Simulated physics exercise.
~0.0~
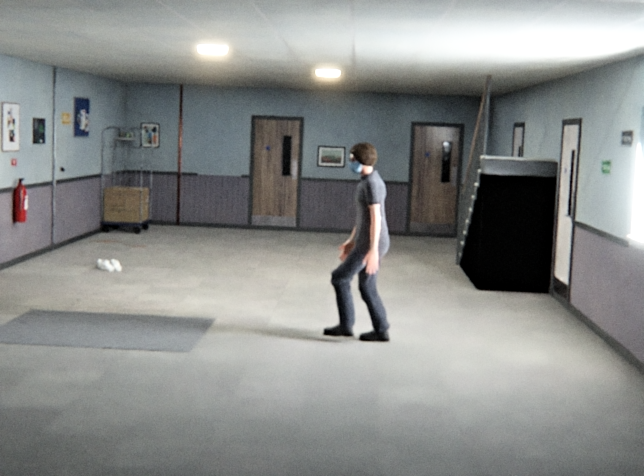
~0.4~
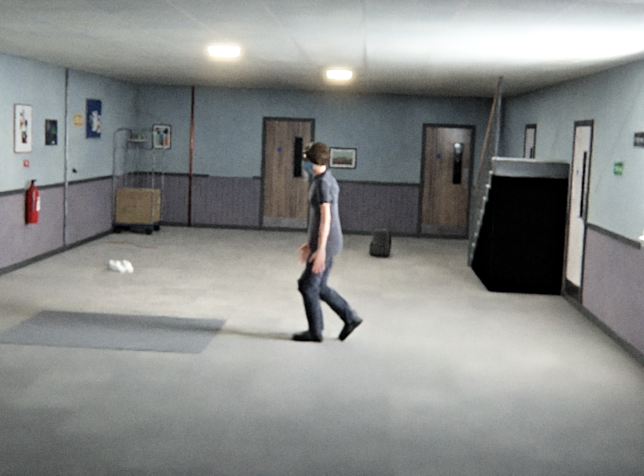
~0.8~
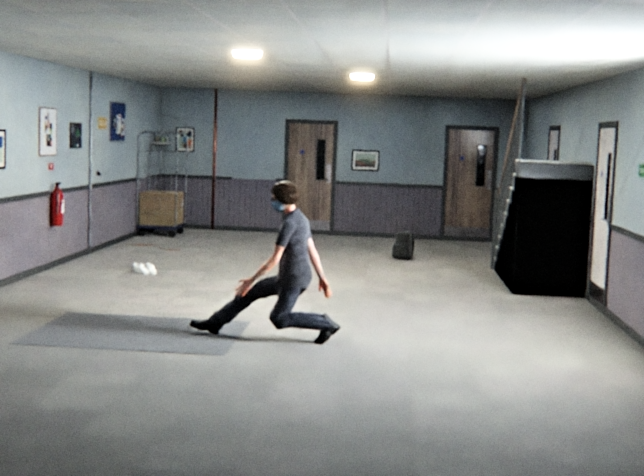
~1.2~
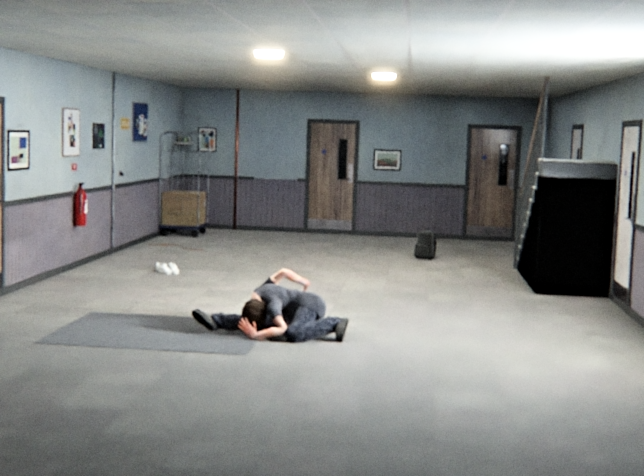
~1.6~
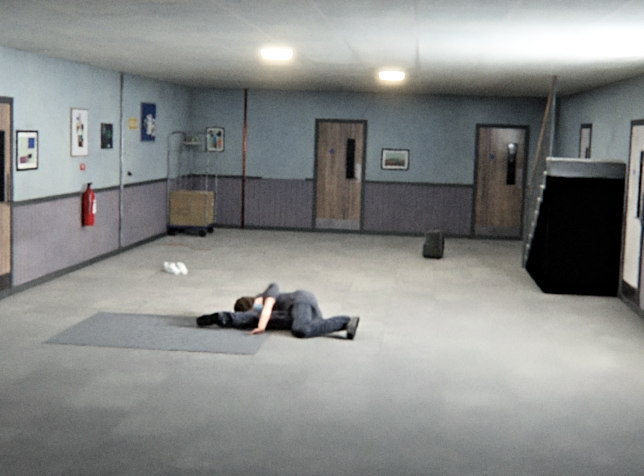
Masked person walking left across a hallway, legs splitting, folding forward and ending slumped with head over a dark mat's near edge.
